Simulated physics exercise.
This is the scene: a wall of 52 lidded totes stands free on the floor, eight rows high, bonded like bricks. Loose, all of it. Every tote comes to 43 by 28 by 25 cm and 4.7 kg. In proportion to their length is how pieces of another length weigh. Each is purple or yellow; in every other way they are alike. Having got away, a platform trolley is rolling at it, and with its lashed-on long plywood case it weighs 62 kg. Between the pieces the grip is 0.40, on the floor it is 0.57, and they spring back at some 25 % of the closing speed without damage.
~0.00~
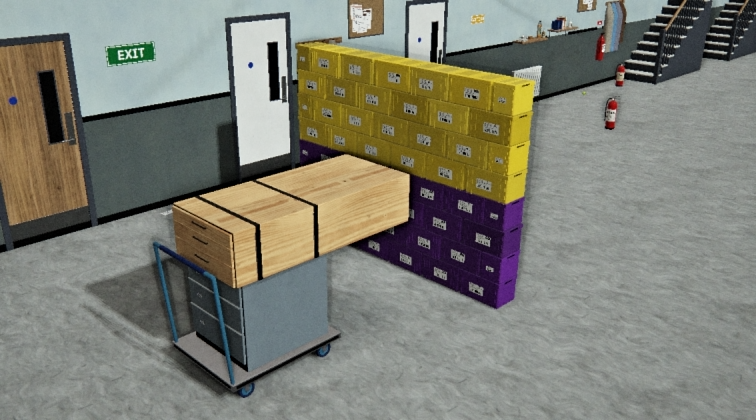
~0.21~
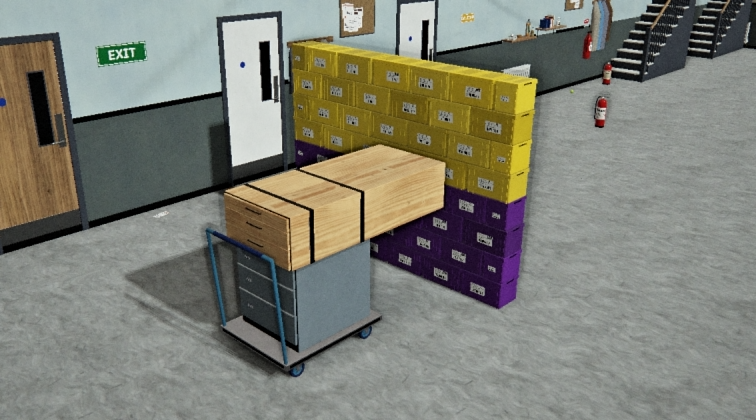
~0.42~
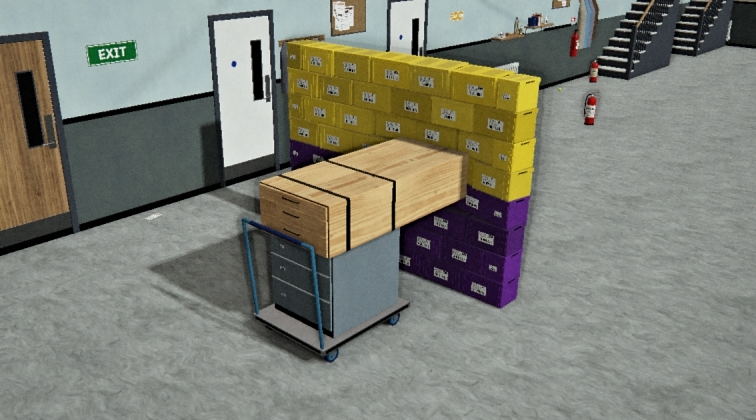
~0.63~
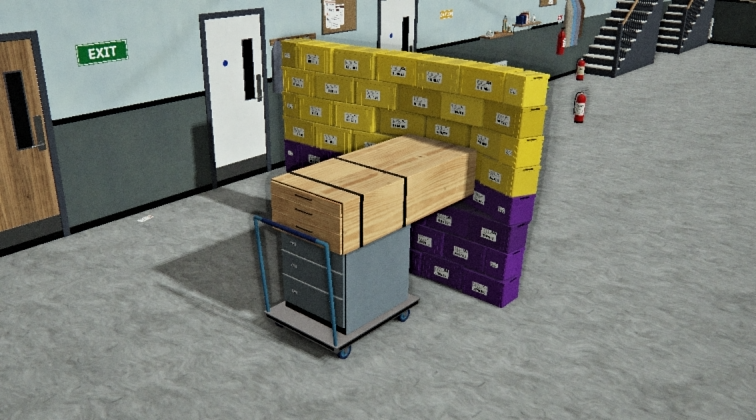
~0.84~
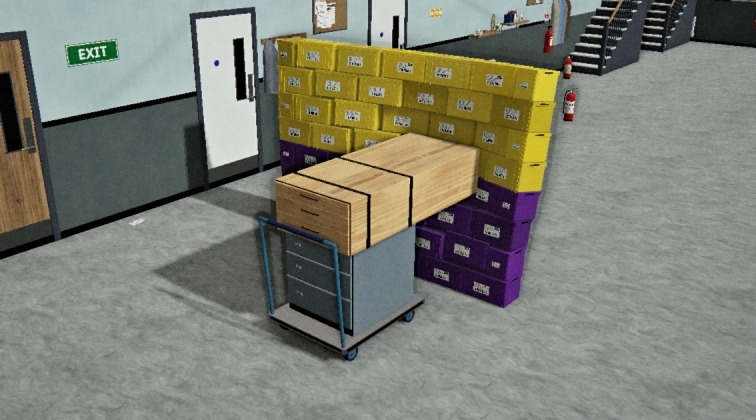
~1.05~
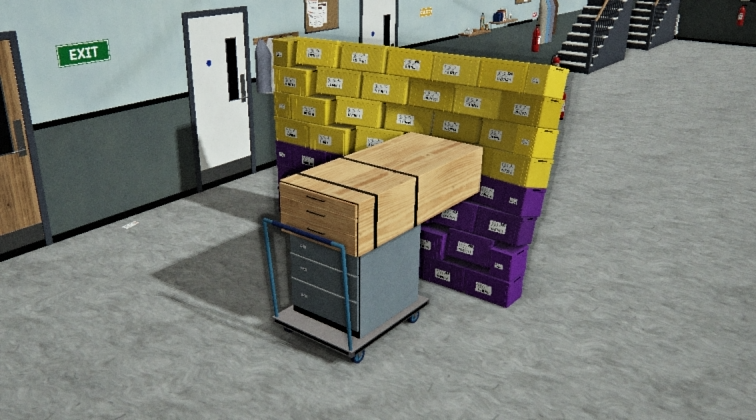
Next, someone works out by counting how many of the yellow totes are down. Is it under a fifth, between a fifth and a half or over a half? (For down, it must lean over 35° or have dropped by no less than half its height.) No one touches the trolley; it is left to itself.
My prediction: The part down will be larger than half.
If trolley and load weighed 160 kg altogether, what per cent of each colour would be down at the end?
In that case purple 30, yellow 80 per cent.
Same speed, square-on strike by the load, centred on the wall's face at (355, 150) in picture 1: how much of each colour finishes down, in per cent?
Down at the end: Purple 30 percent, yellow 80 percent.
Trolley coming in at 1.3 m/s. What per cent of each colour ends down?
Result - purple: 0%; yellow: 0%.
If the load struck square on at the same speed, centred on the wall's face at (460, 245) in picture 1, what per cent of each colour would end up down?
In that case, purple 0 and yellow 0 in a hundred end down.
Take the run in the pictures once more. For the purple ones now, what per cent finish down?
Of the purple ones, 30 in a hundred finish down.
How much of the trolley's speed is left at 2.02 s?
0.0 m/s, roughly.
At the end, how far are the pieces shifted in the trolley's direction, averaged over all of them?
Mean shift: Roughly 90 cm.
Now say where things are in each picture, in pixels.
In the first picture (pixels give the middle of a visible side; the camera moves round a little), load (404, 190) 63 cm short of the wall; top yellow tote (356, 69); top purple tote (326, 159); none has stirred.
In the second picture, load (440, 178) 21 cm short of the wall; top yellow tote (353, 68).
In the third picture, load (464, 168) 11 cm into the wall's line; top yellow tote (351, 67); steepest lean 6°, the tote at (428, 81); movement in 15 of them.
In the fourth picture, load (472, 165) 21 cm into the wall's line; top yellow tote (353, 64) 41 mm from its place; movement in 29 of them.
In the fifth picture, load (476, 163) 24 cm into the wall's line; top yellow tote (357, 61) 6° from how it stood; movement in 30 of them.
In the sixth picture, load (479, 162) 26 cm into the wall's line; top yellow tote (362, 58) 11° from how it stood; top purple tote (308, 161); movement in 28 of them.
After 1.52 s, load 27 cm past the wall's line, stopped; 13 of the 26 yellow totes down (19 of 52 in all colours); top yellow tote 29° from how it stood, 8 cm lower.
After 2.02 s, load 27 cm past the wall's line, stopped; 20 of the 26 yellow totes down (28 of 52 in all colours); top yellow tote 63° from how it stood, 1.40 m lower.
In the end (4.0 s), load 27 cm past the wall's line, stopped; 20 of the 26 yellow totes down (28 of 52 in all colours); top yellow tote on its side; top purple tote unmoved. That is 77 per cent. From the last view, middles, top yellow tote near (389, 170), top purple tote near (318, 157).
